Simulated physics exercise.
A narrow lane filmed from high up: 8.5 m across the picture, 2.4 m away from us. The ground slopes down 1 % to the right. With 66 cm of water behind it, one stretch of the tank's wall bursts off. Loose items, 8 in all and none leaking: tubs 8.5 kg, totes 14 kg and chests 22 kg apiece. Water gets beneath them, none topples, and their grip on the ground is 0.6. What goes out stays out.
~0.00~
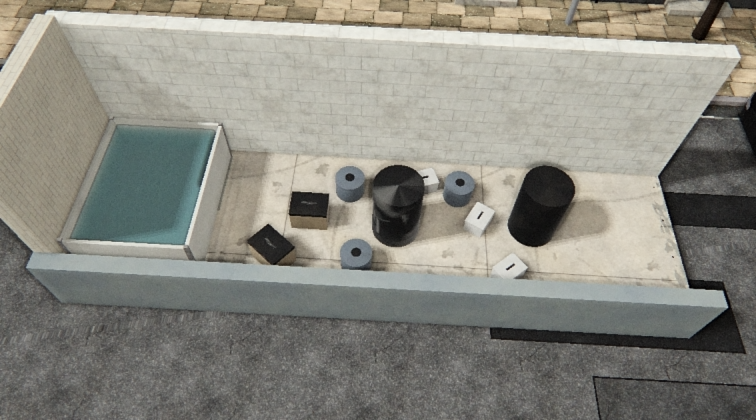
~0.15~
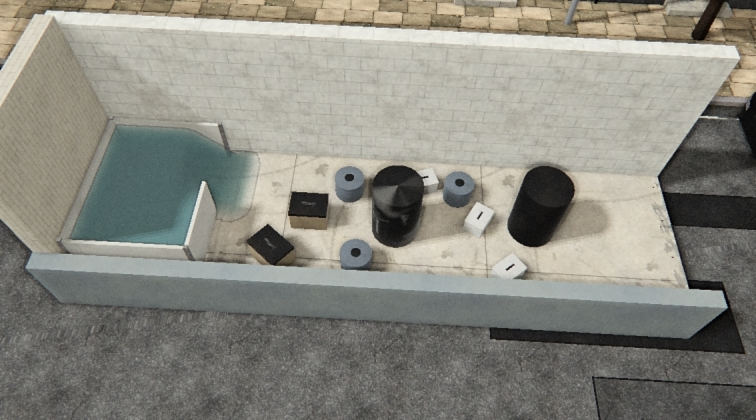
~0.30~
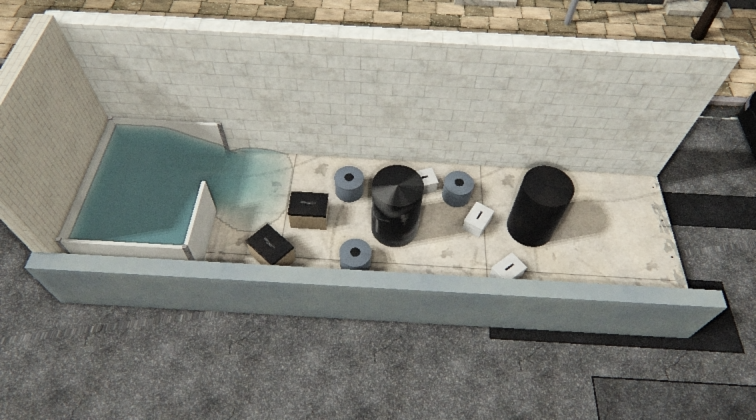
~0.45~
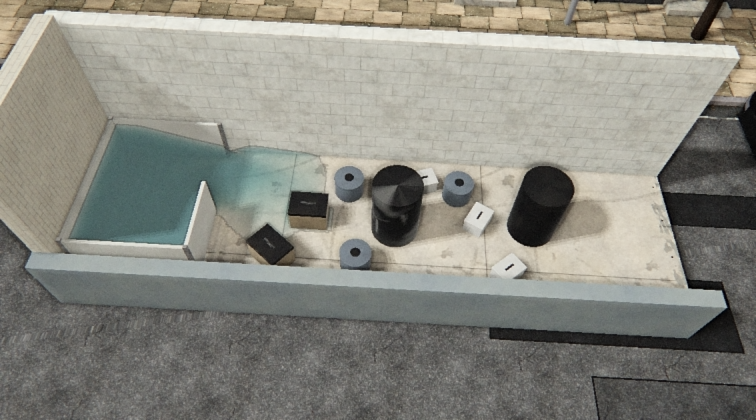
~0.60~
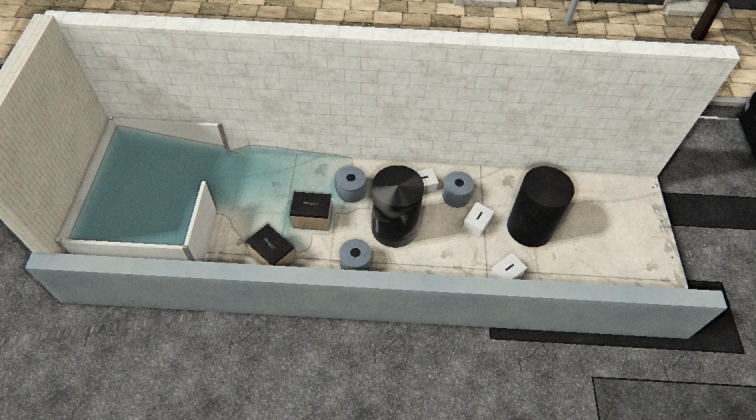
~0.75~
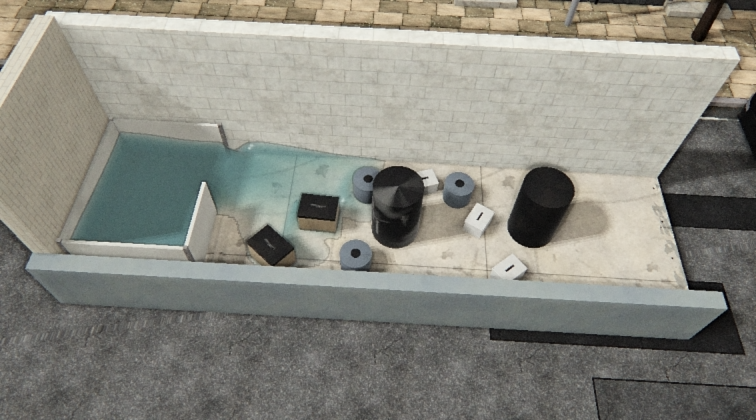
Water pouring through a gap in a tank wall, spreading right across a walled lane and nudging a dark box and blue-grey tub.
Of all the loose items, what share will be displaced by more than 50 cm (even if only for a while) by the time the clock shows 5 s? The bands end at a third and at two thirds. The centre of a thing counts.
It is at least two thirds.
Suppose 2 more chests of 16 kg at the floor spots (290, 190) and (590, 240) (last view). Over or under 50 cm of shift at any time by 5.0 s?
In that order: Past it, short of it.
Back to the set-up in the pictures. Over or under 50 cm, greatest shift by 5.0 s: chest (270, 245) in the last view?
Answer: Less.
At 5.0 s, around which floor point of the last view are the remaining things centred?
Around (512, 263).
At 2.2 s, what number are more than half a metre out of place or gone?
By then 6.
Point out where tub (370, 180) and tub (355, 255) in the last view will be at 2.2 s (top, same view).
Around (473, 261) and (415, 266).
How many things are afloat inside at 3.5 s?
I count 2.
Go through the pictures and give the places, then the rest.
In the first frame, a tub at (350, 178) rests on the ground; a chest at (309, 203) rests on the ground; 3.3 m2 under water; 0 of 8 have shifted.
In the second frame, a tub at (349, 178) rests on the ground; a chest at (308, 204), on the bottom; water covers 3.9 m2; 0 of 8 have shifted.
In the third frame, a tub at (349, 178), on the bottom; a chest at (308, 203) rests on the ground; 4.7 m2 under water; 0 of 8 have shifted.
In the fourth frame, a tub at (349, 178) rests on the ground; a chest at (308, 203), on the bottom; water covers 5.5 m2; 0 of 8 have shifted.
In the fifth frame, a tub at (351, 178), on the bottom; a chest at (310, 204) rests on the ground, 4 cm from its start; water covers 6.0 m2; 0 of 8 have shifted.
In the sixth frame, a tub at (368, 179), on the bottom, 29 cm from its start; a chest at (318, 206), on the bottom, 14 cm from its start; 6.7 m2 under water; 2 of 8 have shifted.
After 1.1 s 2 of 8 are over 50 cm from their spots; 0 afloat.
After 2.2 s 6 of 8 are over 50 cm from their spots; 2 afloat.
After 3.5 s 7 of 8 are over 50 cm from their spots; 2 afloat.
After 5.0 s 7 of 8 are over 50 cm from their spots, and 7 have been at some point; 2 afloat.
